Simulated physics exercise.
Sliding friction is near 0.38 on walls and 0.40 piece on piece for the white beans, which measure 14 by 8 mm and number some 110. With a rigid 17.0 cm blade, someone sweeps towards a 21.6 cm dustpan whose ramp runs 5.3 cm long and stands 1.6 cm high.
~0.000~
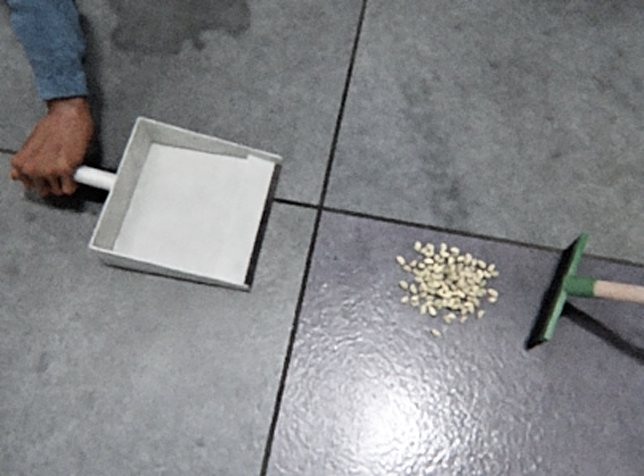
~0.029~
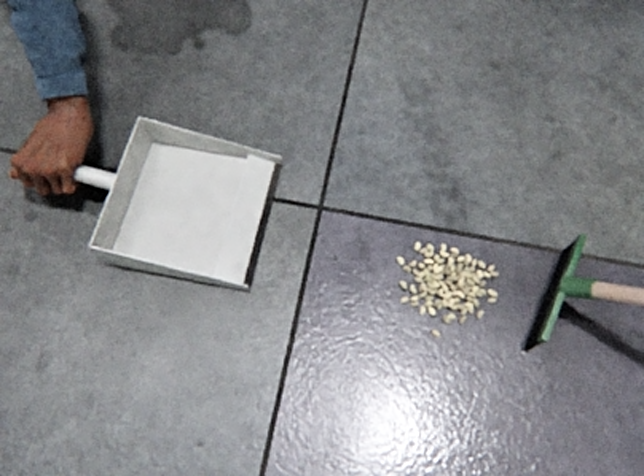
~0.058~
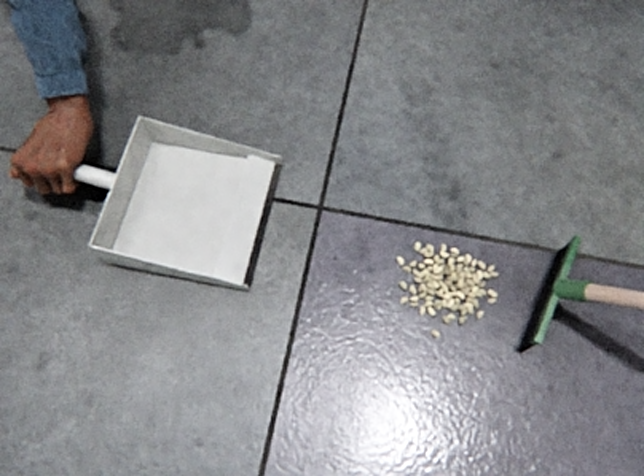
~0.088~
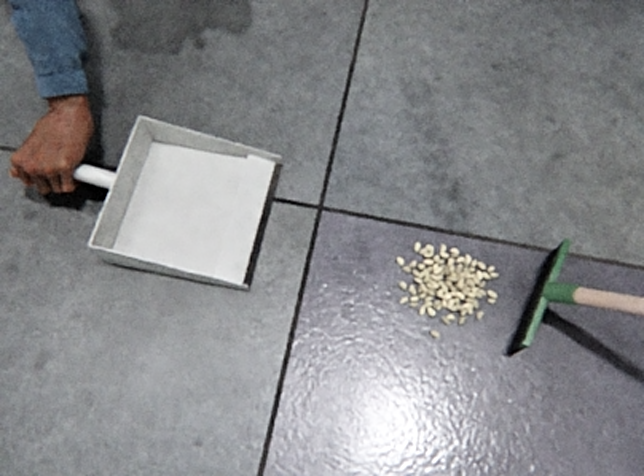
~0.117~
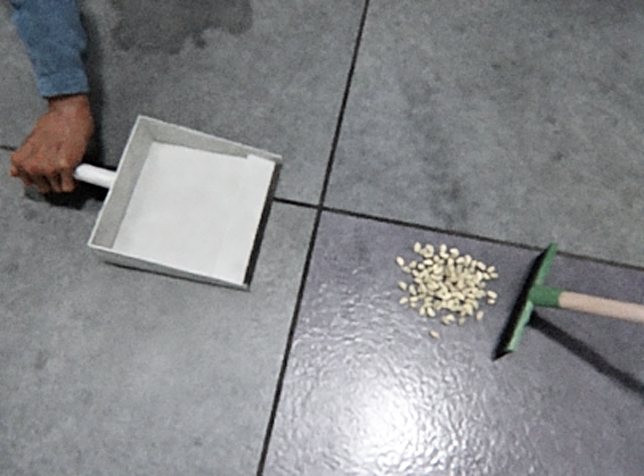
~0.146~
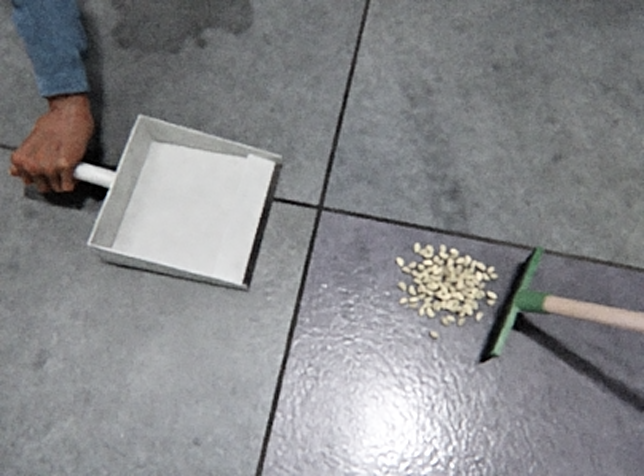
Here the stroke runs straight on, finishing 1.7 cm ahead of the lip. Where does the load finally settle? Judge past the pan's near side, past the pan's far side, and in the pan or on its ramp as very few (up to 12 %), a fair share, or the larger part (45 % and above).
Near side: A fair share, far side: Very few, pan: Very few.
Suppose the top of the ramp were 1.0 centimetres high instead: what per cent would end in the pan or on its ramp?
0 per cent.
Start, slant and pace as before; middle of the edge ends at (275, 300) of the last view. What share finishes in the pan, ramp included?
Roughly 5 percent.
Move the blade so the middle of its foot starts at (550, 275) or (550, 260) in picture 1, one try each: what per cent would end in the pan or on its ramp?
About 0 and 0 per cent.
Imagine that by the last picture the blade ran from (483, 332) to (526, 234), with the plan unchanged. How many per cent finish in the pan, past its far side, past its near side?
That ends as pan 15, far 10, and near 5.
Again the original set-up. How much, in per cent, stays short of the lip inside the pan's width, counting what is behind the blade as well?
About 80 per cent.
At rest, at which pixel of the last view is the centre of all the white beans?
Est. centre at rest: (388, 266) px.
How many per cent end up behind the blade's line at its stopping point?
Roughly 75 in a hundred.
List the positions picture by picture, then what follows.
In the first frame, blade from (545, 338) to (582, 239), moved 0.0 cm, 0 of the pieces shifted so far; middle of the pieces at (449, 283); pan at (186, 210).
In the second frame, blade from (542, 339) to (580, 239), moved 0.3 cm, 0 of the pieces shifted so far; middle of the pieces at (448, 283).
In the third frame, blade from (536, 341) to (574, 241), moved 1.2 cm, 0 of the pieces shifted so far; middle of the pieces at (448, 283).
In the fourth frame, blade from (524, 345) to (564, 245), moved 2.8 cm, 0 of the pieces shifted so far; middle of the pieces at (448, 284).
In the fifth frame, blade from (510, 349) to (551, 248), moved 4.8 cm, 0 of the pieces shifted so far; middle of the pieces at (448, 284).
In the sixth frame, blade from (495, 353) to (538, 252), moved 6.8 cm, 0 of the pieces shifted so far; middle of the pieces at (448, 285); pan at (186, 209). The blade's pace is about 0.71 m/s, heading 25 degrees towards the viewer's side.
After 0.40 s, middle of the blade 21 cm from the lip; 0 % over the lip, far side 0 %, near side 10 %.
After 0.57 s, middle of the blade 10 cm from the lip; 0 % over the lip, far side 0 %, near side 15 %.
Then, at 0.86 s, middle of the blade 4 cm from the lip; 0 % over the lip, far side 0 %, near side 20 %.
By 1.7 s all is still; near side 15 %, far side 0 %, pan 0 %, in front of the lip or behind the blade 80 %.
